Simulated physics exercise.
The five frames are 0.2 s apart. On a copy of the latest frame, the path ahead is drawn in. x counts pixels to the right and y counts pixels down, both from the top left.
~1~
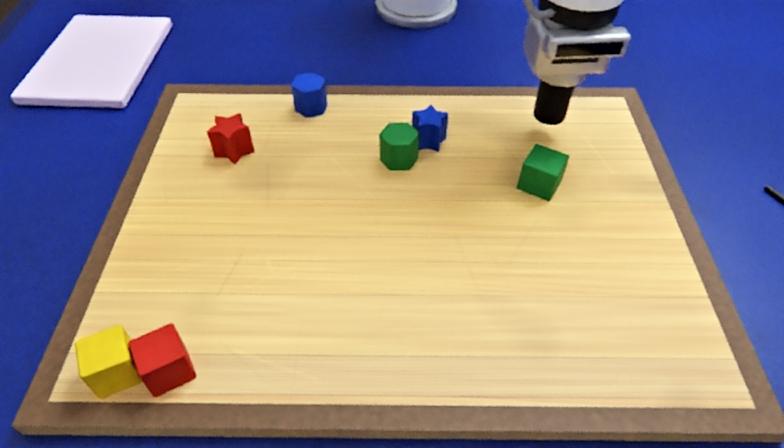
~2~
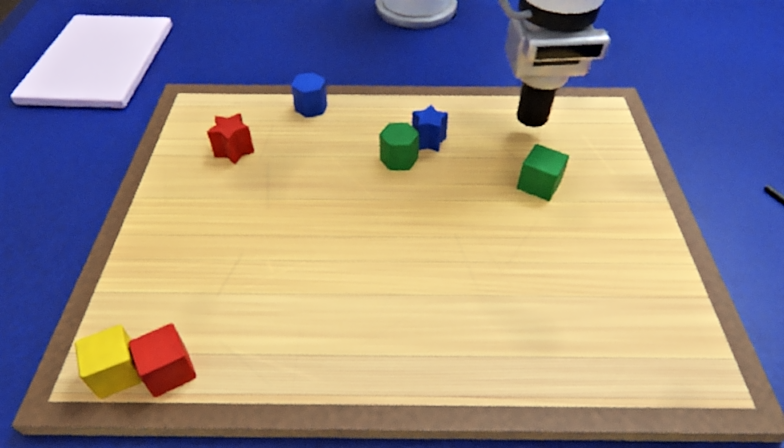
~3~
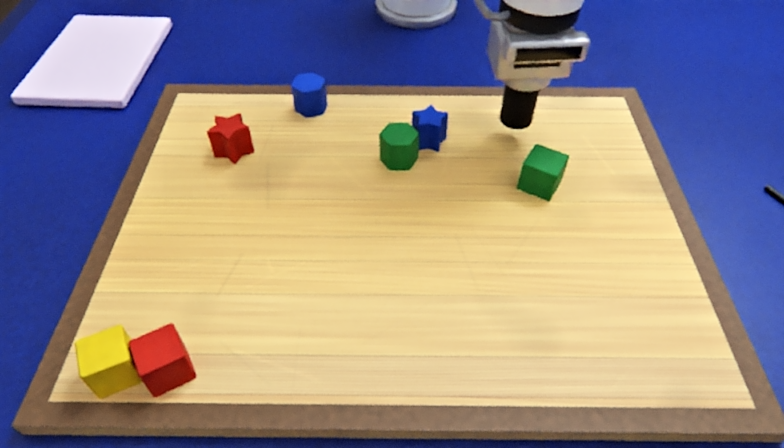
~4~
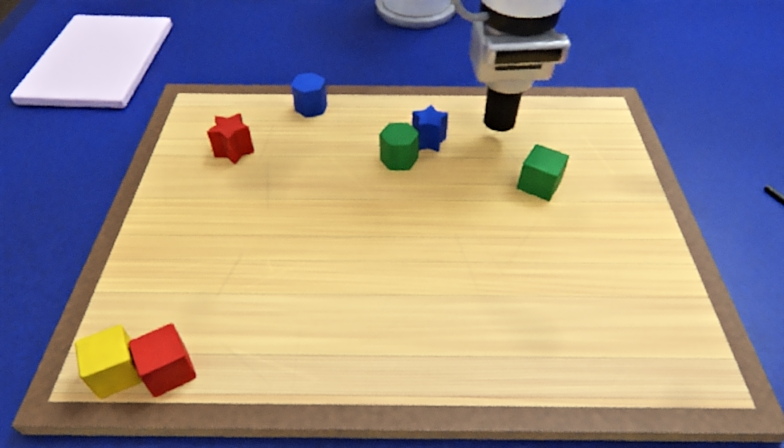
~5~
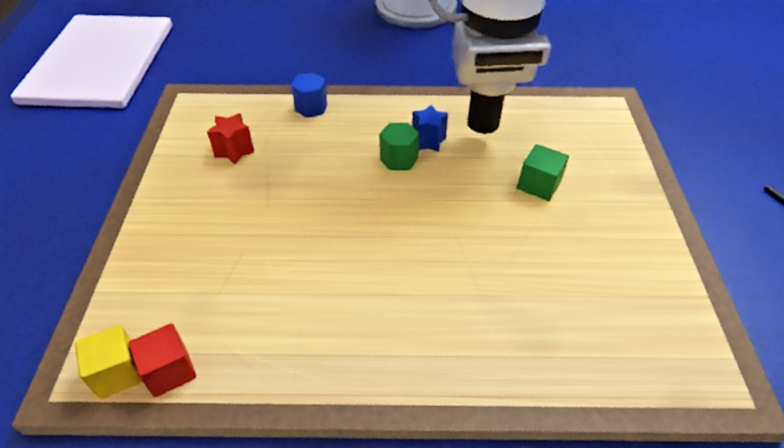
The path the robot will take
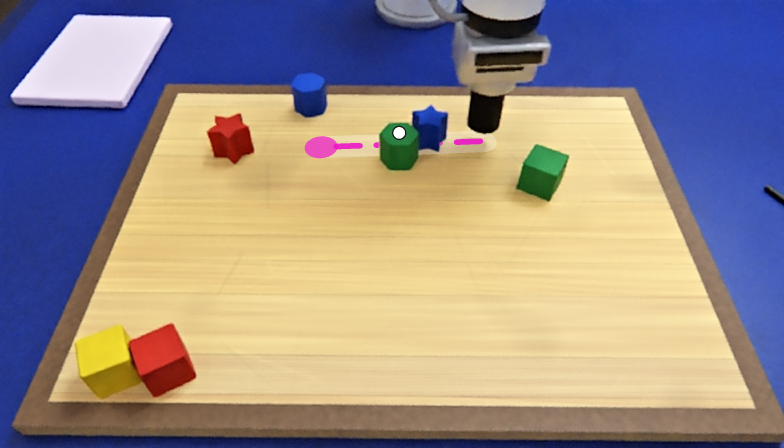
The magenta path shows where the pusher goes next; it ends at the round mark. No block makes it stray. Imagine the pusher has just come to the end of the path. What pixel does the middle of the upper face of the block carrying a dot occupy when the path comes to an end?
At (362, 143).
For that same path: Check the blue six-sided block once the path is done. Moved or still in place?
If the pusher follows that path, the blue six-sided block stays in its place.
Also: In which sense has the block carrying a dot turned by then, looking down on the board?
Viewed from above, counterclockwise.
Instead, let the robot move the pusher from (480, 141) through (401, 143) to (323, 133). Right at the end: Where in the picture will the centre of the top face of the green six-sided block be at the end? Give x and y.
Its top centre is at about (370, 138).
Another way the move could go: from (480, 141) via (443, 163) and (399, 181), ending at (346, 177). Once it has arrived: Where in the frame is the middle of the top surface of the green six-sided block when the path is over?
It should be at about (381, 131).
The line goes in a line from (480, 141) to (321, 147); the dot is on the green six-sided block.
On the path given first. One third of the way, pusher at (429, 126); green six-sided block at (386, 135), turned 35° anticlockwise; blue star block at (400, 113).
Two thirds of the way, pusher at (374, 128); green six-sided block at (366, 142), turned 95° anticlockwise; blue star block at (349, 109).
At the end, pusher at (319, 130); blue six-sided block unmoved; green six-sided block at (362, 143), turned 115° anticlockwise; blue star block at (319, 103), turned 65° clockwise.
